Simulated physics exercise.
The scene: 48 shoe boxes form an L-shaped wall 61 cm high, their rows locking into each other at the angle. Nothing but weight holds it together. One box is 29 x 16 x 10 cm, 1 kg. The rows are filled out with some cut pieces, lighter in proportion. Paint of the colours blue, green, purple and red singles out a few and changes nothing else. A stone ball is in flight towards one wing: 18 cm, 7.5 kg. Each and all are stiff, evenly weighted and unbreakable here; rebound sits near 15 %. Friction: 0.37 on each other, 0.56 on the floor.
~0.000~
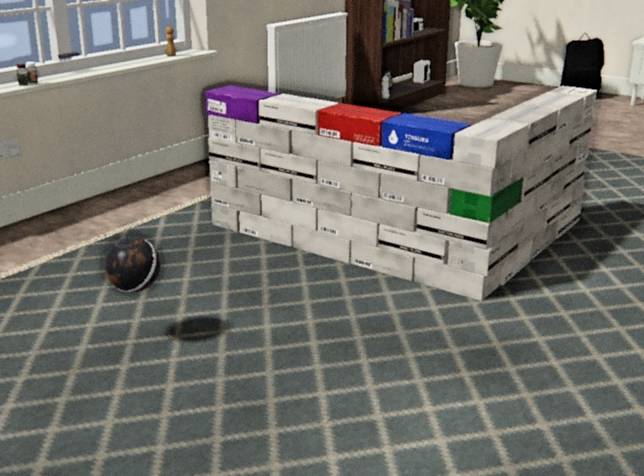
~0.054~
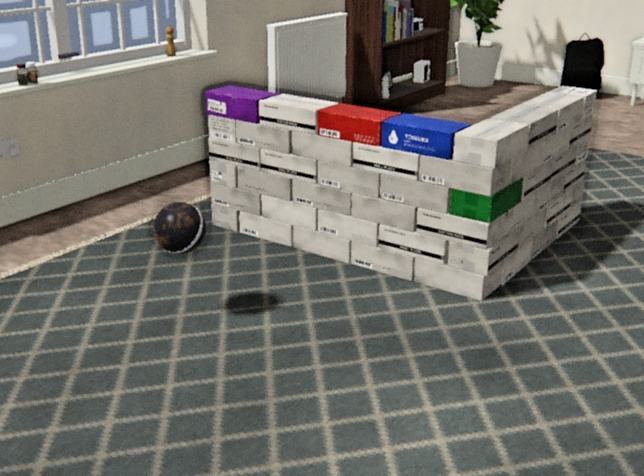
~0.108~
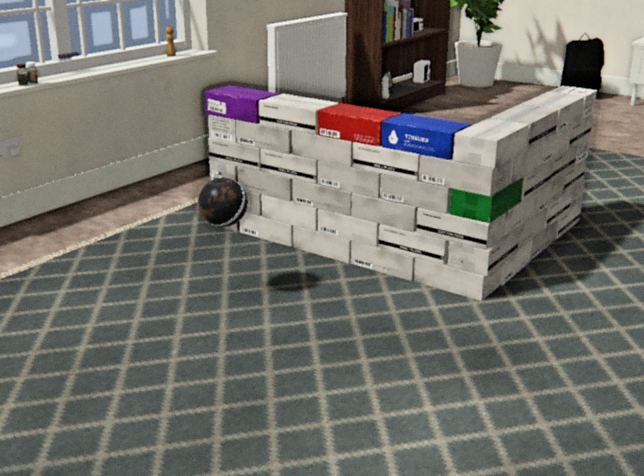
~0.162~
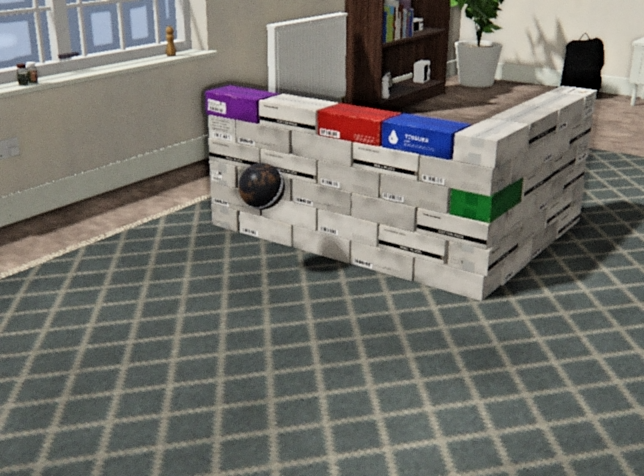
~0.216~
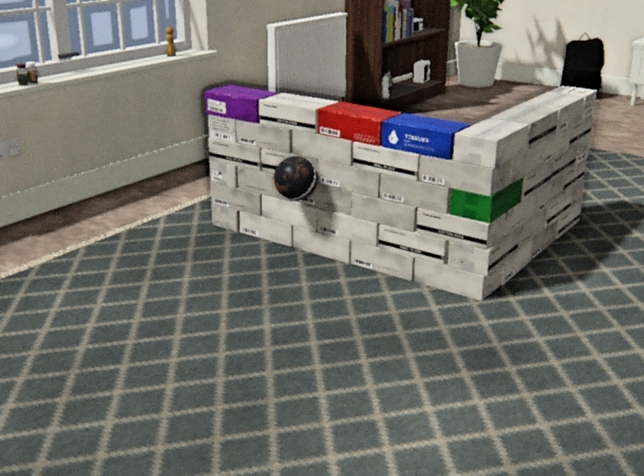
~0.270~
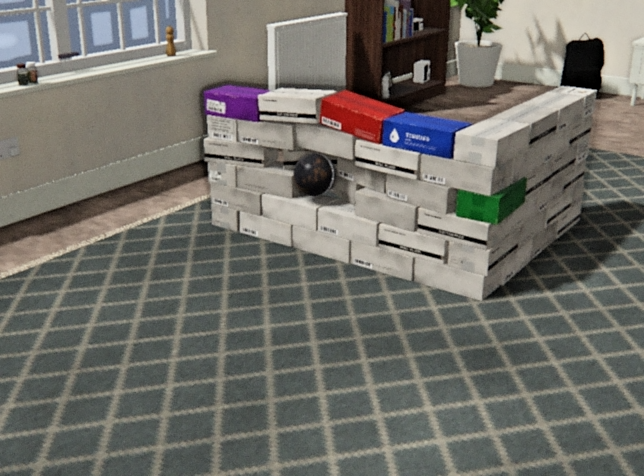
A dark ball flew in from the left above a patterned carpet and struck a low, pale brick-like wall with a few coloured blocks, pushing some pieces inward and jolting the top row.
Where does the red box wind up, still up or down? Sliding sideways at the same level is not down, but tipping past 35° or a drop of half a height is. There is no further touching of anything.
Once all is still, the red box is down.
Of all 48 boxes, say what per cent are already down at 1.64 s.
15 percent by then.
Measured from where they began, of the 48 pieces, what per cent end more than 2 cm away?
The shifted ones make up 40 per cent.
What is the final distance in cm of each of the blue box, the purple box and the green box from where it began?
The blue one ends 0 cm from where it began, the purple one 75 cm, and the green one 5 cm.
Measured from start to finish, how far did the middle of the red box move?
About 52 cm.
By 0.34 s, ball still moving; none of the 48 boxes down, 21 disturbed; red box tilted 11°; purple box moved 15 mm.
By 0.56 s, ball still moving; 5 of the 48 boxes down; red box tilted 34°; purple box tilted 11°.
By 0.98 s, ball still moving; 7 of the 48 boxes down; red box on its side; purple box moved 10 cm.
By 1.64 s, ball still moving; 8 of the 48 boxes down; red box 41 cm lower; purple box tilted 46°, 29 cm lower.
When it is over (3.0 s), ball rolling away; 8 of the 48 boxes down; red box 41 cm lower; purple box on its side; blue box moved 21 mm. In pixels of the last frame, middles, red box near (416, 207), purple box near (323, 178).
